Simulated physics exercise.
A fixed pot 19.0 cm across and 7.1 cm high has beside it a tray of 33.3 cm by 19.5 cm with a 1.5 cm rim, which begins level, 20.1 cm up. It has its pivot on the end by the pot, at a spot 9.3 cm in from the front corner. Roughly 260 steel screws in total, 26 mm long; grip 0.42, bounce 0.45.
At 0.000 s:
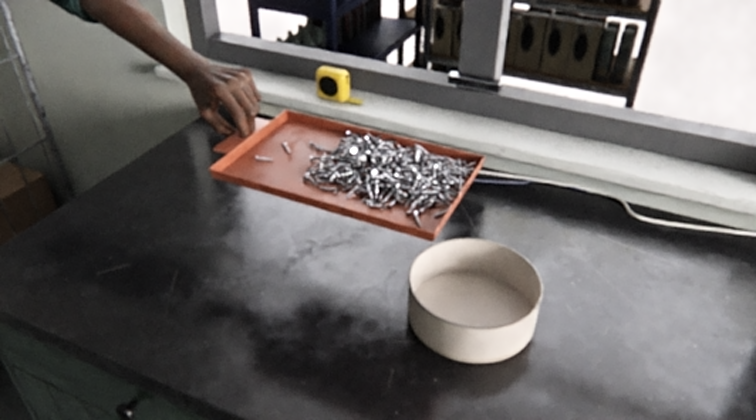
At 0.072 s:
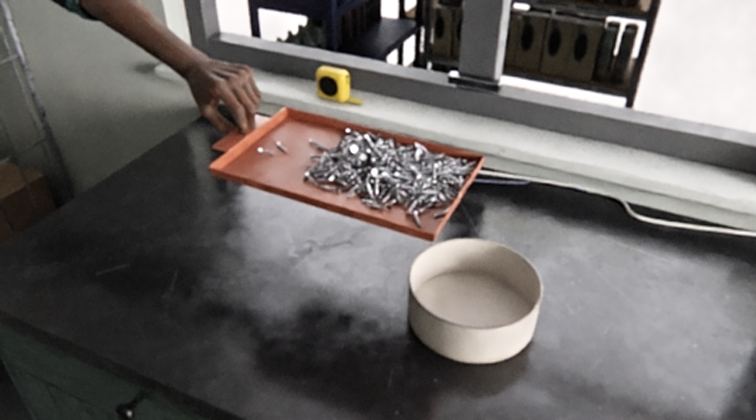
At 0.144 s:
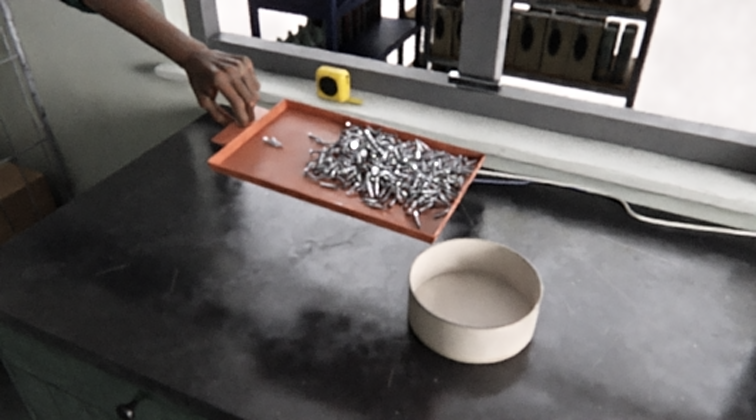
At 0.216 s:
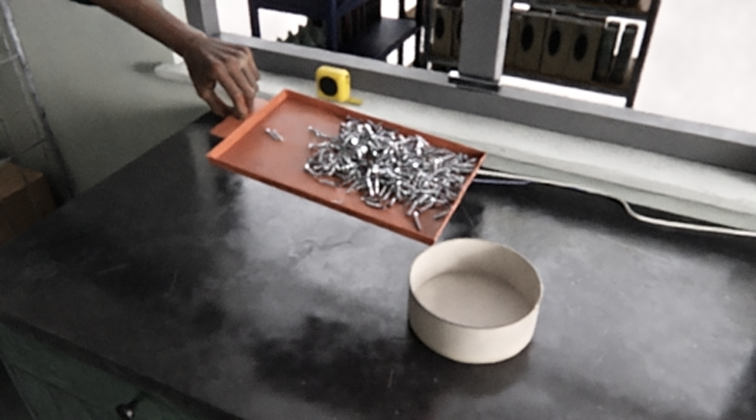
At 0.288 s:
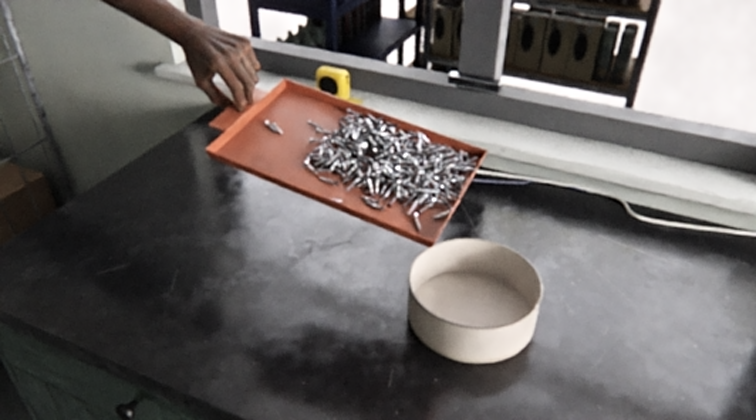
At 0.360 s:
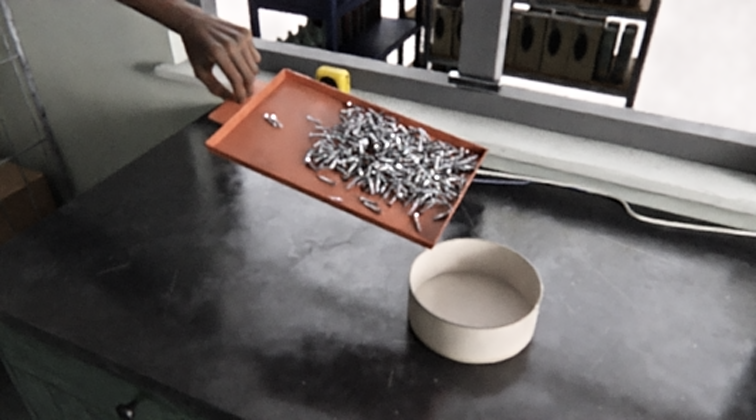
On a dark worktop by a window, a hand at the left end of an orange tray heaped with steel screws raised that end, slanting the tray gently down toward a beige pot.
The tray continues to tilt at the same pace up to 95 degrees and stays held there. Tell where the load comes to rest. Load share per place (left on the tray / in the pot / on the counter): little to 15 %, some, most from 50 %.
Tray: Little; pot: Some; counter: Most.
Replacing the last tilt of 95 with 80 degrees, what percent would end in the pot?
Near 30 %, then.
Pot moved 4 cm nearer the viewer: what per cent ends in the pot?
It would come to roughly 80 percent.
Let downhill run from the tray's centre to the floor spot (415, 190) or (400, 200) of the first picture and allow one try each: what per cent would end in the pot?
Approximately 90 percent, then 70 percent.
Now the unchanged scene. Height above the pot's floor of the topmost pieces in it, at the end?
I'd put it at close to 2.5 centimetres.
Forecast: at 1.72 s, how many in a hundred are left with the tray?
It comes to near 40 per cent.
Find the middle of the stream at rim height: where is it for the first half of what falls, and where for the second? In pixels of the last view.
(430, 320) or so first, later (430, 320).
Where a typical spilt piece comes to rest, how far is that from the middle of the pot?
14 cm.
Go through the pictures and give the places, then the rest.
The first frame shows tray tilt 0 degrees, front corners at (212, 168) and (433, 231); middle of the pieces at (388, 165); pot at (475, 280).
The second frame shows tray tilt 1 degrees, front corners at (211, 166) and (433, 232); middle of the pieces at (388, 164).
The third frame shows tray tilt 4 degrees, front corners at (211, 161) and (433, 235), lowest corner right front; middle of the pieces at (388, 161).
The fourth frame shows tray tilt 7 degrees, front corners at (210, 155) and (433, 237), lowest corner right front; middle of the pieces at (389, 157).
The fifth frame shows tray tilt 11 degrees, front corners at (209, 149) and (433, 240), lowest corner right front; middle of the pieces at (389, 154).
The sixth frame shows tray tilt 14 degrees, front corners at (208, 143) and (433, 242), lowest corner right front; middle of the pieces at (390, 152); pot at (475, 280). Its pace works out near 45 degrees a second.
Then, at 1.18 s, tilt 52 degrees; the tray holds 100 %, the pot 0 %.
After 1.72 s, tilt 77 degrees; the tray holds 40 %, the pot 15 %.
After 2.32 s, tilt 95 degrees; the tray holds 0 %, the pot 35 %.
At rest (2.8 s), tray 0 %, pot 35 %, counter 65 %.
